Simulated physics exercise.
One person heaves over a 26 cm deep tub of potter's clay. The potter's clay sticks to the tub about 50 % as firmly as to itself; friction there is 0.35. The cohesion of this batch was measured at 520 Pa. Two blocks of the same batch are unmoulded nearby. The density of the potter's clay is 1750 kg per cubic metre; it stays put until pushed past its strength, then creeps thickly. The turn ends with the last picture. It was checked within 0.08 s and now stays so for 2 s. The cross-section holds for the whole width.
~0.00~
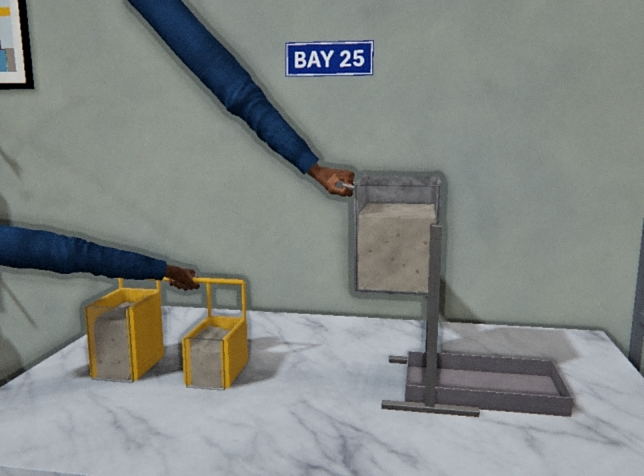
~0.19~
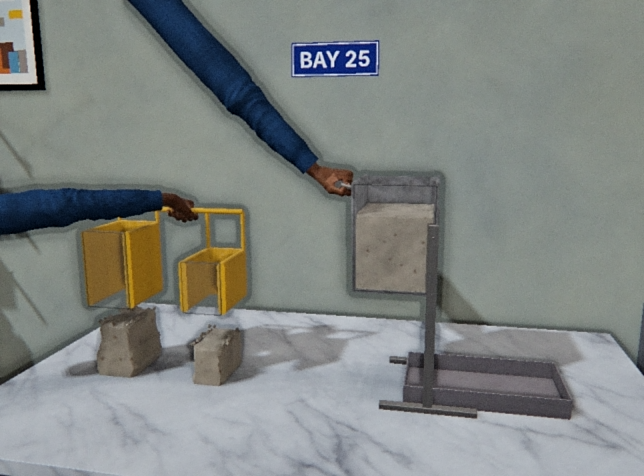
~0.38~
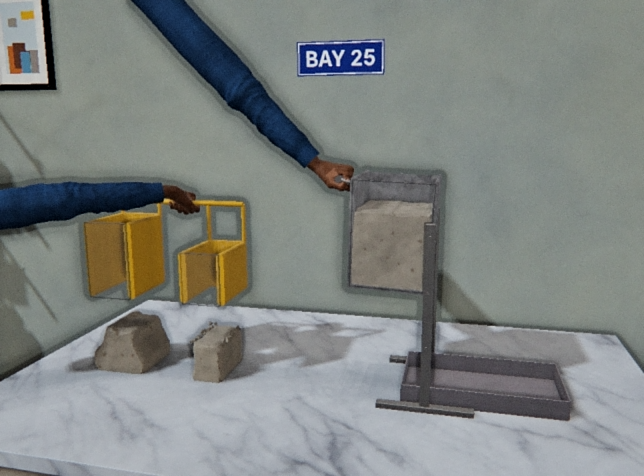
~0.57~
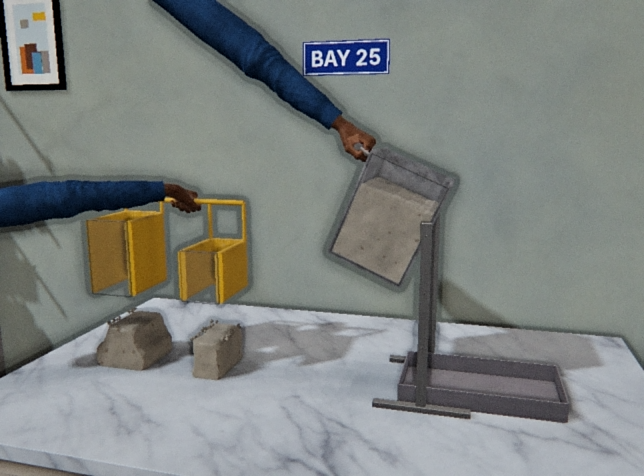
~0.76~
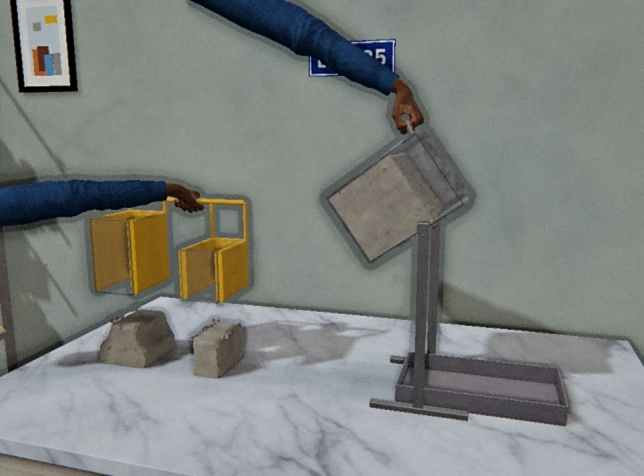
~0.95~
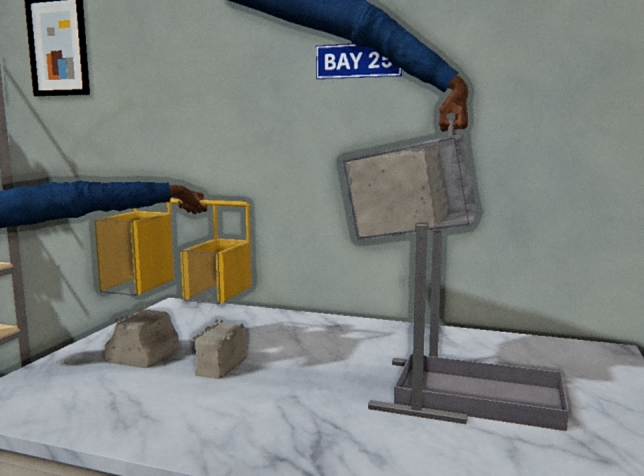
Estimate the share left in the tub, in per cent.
The share left in the tub is near 100 %.
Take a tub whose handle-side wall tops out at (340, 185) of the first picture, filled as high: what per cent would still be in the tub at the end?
In that case some 100 per cent.
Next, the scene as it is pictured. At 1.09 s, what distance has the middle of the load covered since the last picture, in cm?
About 1 cm.
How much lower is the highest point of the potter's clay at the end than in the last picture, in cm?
About 2 cm.
After 1.09 s, the tub is at 79 degrees and holds 100 %.
After 1.26 s, the tub is at 79 degrees and holds 100 %.
After 1.43 s, the tub is at 79 degrees and holds 100 %.
After 1.60 s, the tub is at 79 degrees and holds 100 %.
After 2.95 s, the tub is at 79 degrees and holds 100 %.
